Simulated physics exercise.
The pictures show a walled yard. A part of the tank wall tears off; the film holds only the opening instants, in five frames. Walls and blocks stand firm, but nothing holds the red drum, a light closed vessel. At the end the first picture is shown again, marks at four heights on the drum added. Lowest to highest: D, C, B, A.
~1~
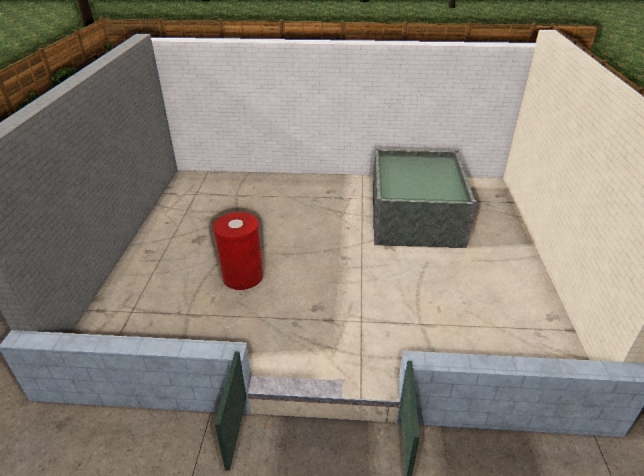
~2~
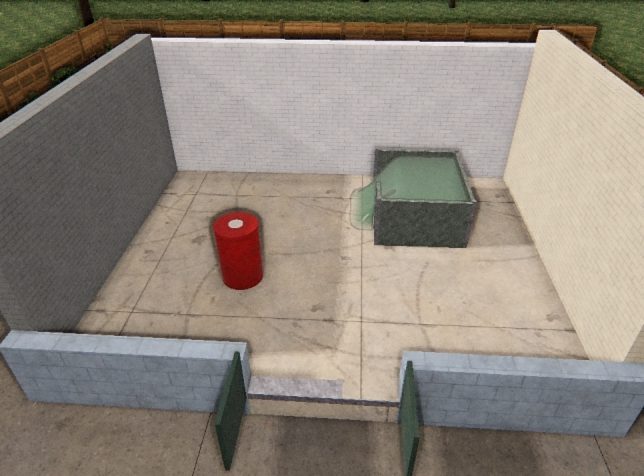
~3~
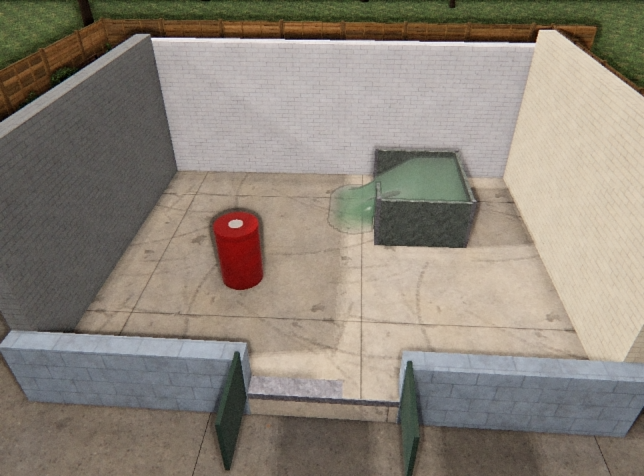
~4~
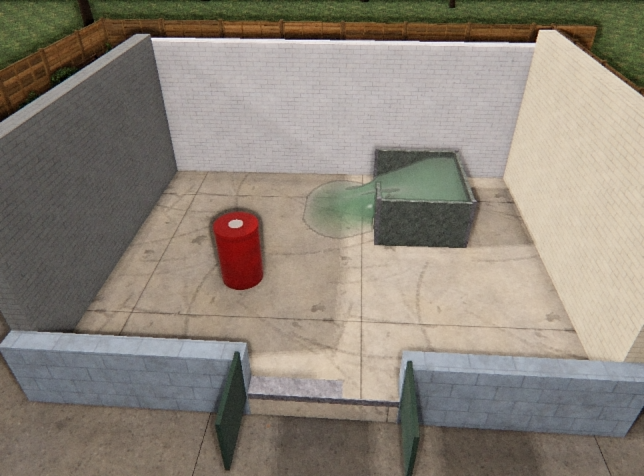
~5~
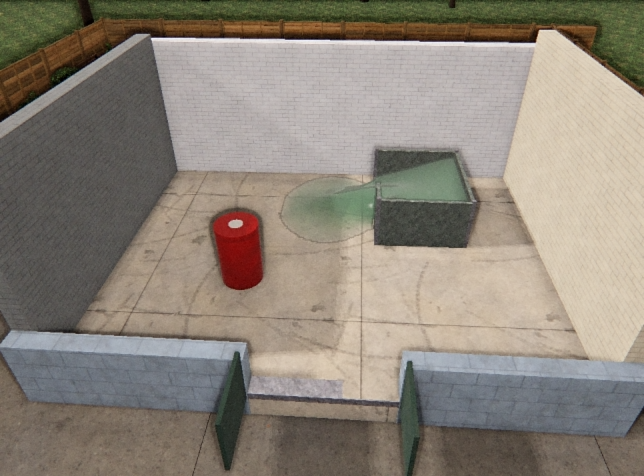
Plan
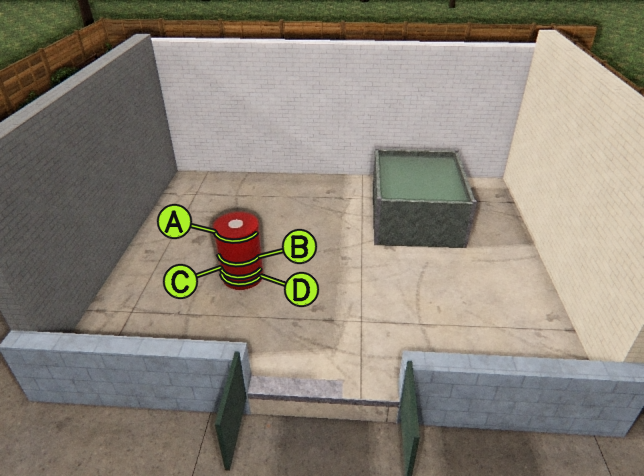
A walled yard with a pale concrete floor is seen from above its open front, with grass and a wooden border behind. A red drum stands left of centre between grey, white and cream walls, a dark tank of green liquid sits at the back right, and two green gate leaves stand open between low bluish walls. Liquid pours from the tank's left side and spreads leftward across the floor, while the camera stays still.
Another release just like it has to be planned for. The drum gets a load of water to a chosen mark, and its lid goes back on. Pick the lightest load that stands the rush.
Mark D just does it.
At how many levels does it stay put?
All of the four.
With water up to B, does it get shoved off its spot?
No.
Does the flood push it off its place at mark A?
No, not at all.
In lime, A at (232, 241); B at (235, 264); C at (237, 277); D at (238, 284); from the bottom up D, C, B, A.
With A, it does not move.
With B, it does not move.
With C, it does not move.
With D, it does not move.
